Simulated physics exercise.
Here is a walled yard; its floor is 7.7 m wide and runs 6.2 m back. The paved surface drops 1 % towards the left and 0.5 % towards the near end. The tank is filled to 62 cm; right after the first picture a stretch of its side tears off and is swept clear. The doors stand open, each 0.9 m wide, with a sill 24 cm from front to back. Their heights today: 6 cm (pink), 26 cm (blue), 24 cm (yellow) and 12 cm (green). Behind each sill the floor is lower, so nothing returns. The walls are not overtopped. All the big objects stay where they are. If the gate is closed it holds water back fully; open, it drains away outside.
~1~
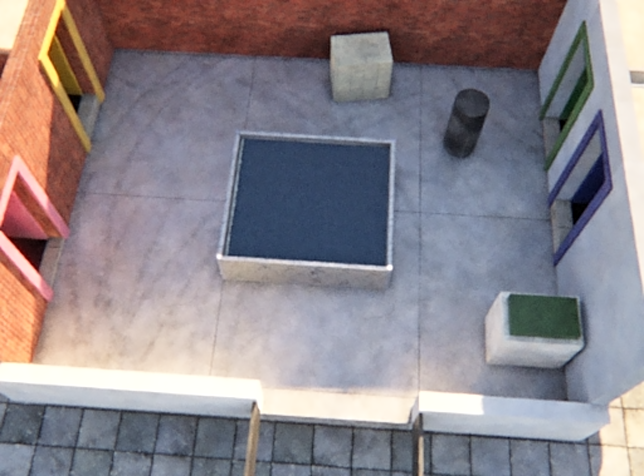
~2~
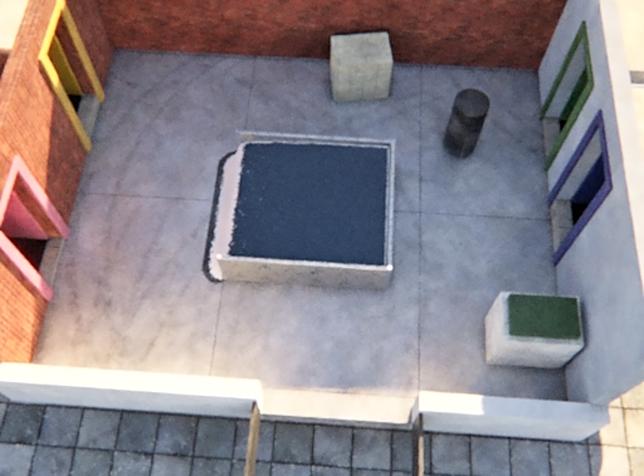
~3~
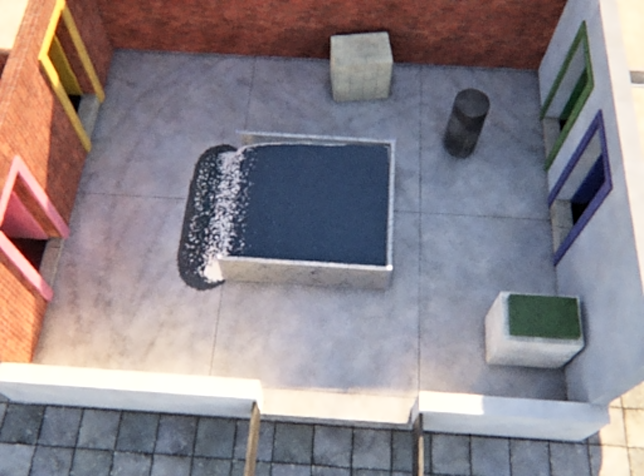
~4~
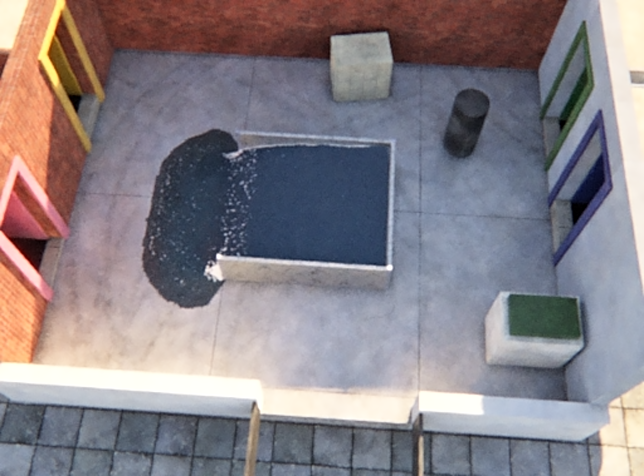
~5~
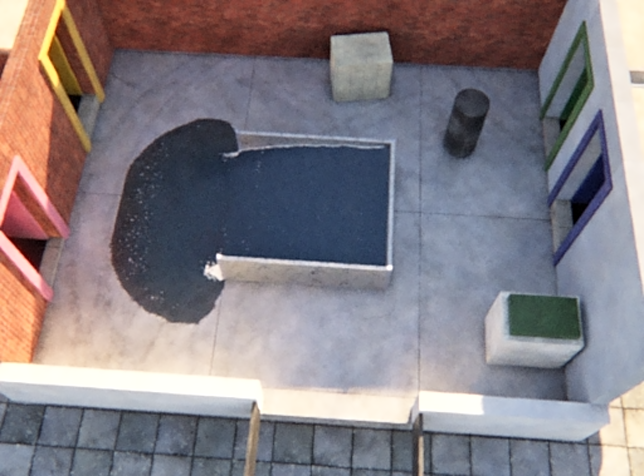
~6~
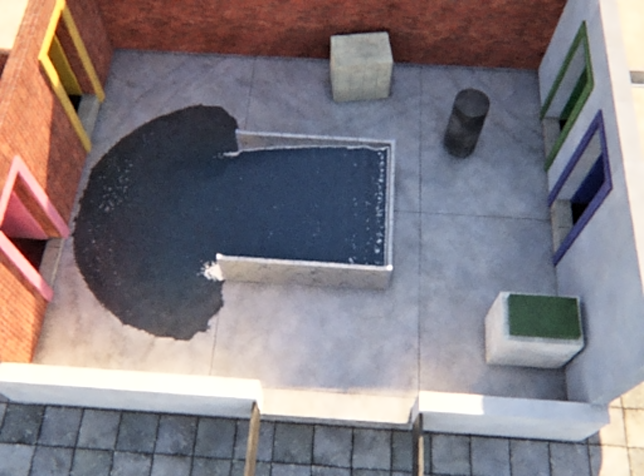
In a brick-walled yard, dark water bursts from the left side of a square tank and spreads across the grey floor.
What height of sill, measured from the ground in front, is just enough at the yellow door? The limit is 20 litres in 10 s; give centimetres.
About 21 cm.
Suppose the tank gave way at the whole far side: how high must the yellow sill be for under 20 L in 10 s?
Then roughly 16 cm.
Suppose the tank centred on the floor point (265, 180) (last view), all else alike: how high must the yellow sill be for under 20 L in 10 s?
Then roughly 33 cm.
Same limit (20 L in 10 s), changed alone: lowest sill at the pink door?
Roughly 28 cm at pink.
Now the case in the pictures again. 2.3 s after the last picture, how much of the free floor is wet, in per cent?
Some 35 per cent of it.
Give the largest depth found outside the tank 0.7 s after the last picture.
Roughly 41 cm.
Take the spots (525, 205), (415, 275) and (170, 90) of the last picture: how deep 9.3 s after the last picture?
Roughly 5, 2 and 6 cm, in turn.
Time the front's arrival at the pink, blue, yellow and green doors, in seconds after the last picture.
Pink 0.1 s, blue 6.5 s, yellow 0.3 s, green 6.0 s.
Then, 0.7 s after the last picture water covers 30 % of the floor, deepest (41 cm) near (83, 216); 22 cm at the yellow door, 0 litres in over its 24 cm sill.
Then, 2.3 s after the last picture water covers 35 % of the floor, deepest (41 cm) near (32, 368); 23 cm at the yellow door, 6 litres in over its 24 cm sill.
Then, 9.3 s after the last picture water covers 95 % of the floor, deepest (11 cm) near (29, 380); 7 cm at the yellow door, 7 litres in over its 24 cm sill.
At the yellow door as built, the water peaked near 28 cm, 1.5 s after the last picture.
With a sill of 19.5 cm, 29 litres would have come in within the 10 s; with 23 cm, 10 litres. So under 20 litres takes about 21 cm.
